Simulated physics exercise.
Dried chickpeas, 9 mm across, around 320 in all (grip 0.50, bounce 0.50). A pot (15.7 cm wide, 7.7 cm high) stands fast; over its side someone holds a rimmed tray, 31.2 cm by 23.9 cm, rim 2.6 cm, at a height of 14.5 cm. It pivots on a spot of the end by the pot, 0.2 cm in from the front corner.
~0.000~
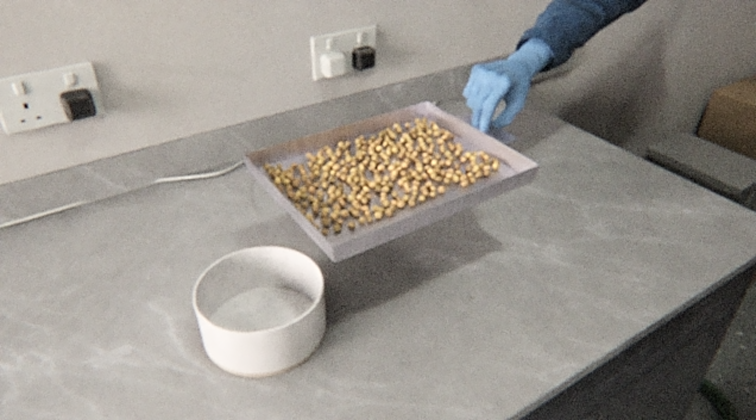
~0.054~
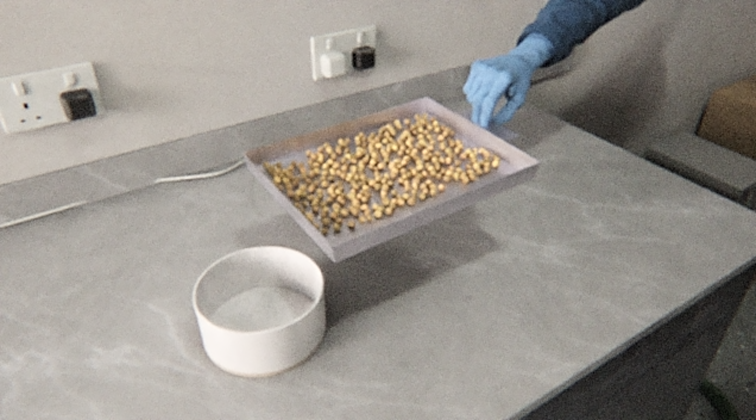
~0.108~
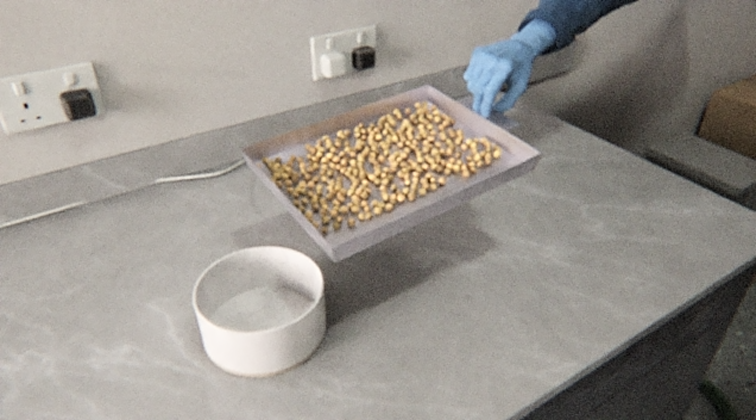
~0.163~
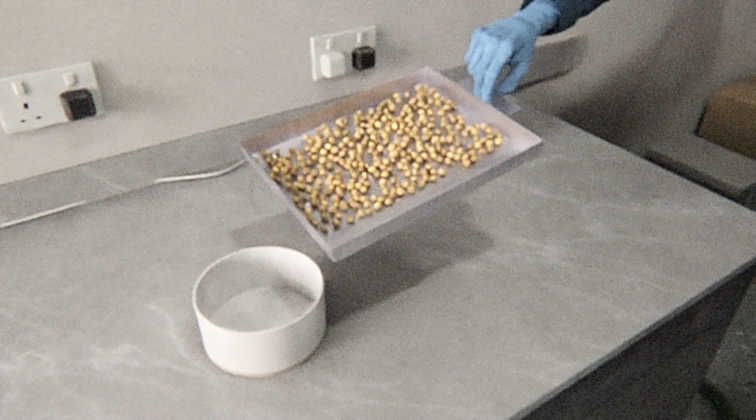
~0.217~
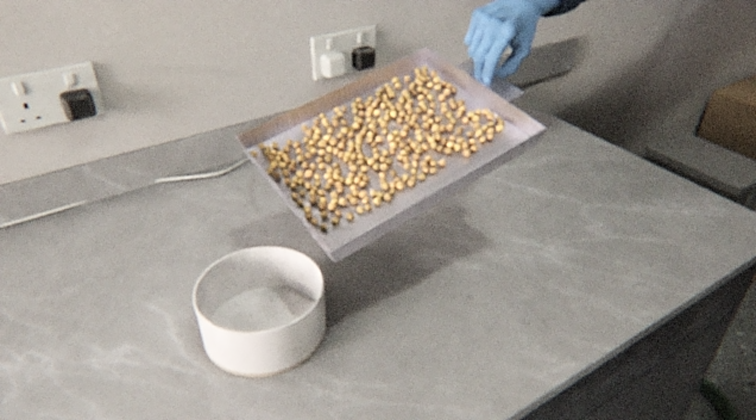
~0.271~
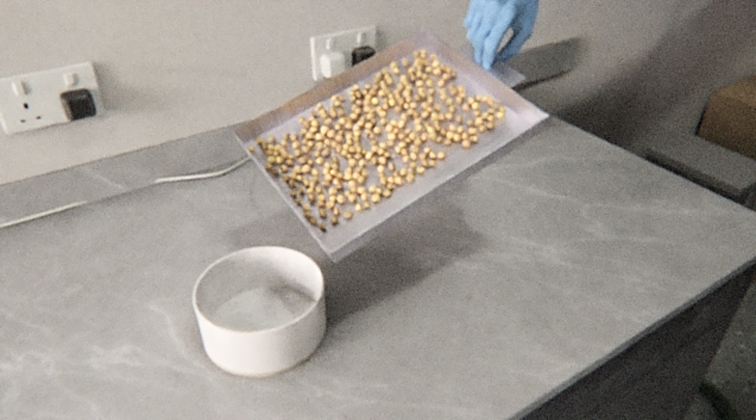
A blue-gloved hand held the far right side of a rimmed tray of dried chickpeas above a grey counter, then raised that side, slowly at first, tilting the tray toward a white pot.
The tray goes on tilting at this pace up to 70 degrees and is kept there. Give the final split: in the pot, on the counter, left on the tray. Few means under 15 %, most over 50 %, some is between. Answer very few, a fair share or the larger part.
Pot very few, counter a fair share, tray the larger part.
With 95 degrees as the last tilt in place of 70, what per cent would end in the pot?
It would be near 10 per cent.
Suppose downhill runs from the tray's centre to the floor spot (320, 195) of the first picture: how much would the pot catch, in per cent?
About 5 per cent.
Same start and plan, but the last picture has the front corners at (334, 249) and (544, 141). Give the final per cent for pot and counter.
Pot 0, counter 15.
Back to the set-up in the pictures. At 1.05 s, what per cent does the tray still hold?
About 75 per cent.
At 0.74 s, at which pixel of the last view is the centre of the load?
Around (327, 190).
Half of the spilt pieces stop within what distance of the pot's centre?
Roughly 16 cm.
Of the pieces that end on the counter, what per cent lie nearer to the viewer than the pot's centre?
About 100 per cent.
Then, at 0.55 s, tilt 44 degrees; the tray holds 100 %, the pot 0 %.
After 0.74 s, tilt 61 degrees; the tray holds 100 %, the pot 0 %.
Then, at 1.05 s, tilt 70 degrees; the tray holds 75 %, the pot 0 %.
By 1.9 s all is still; pot 0 %, counter 30 %, tray 70 %.
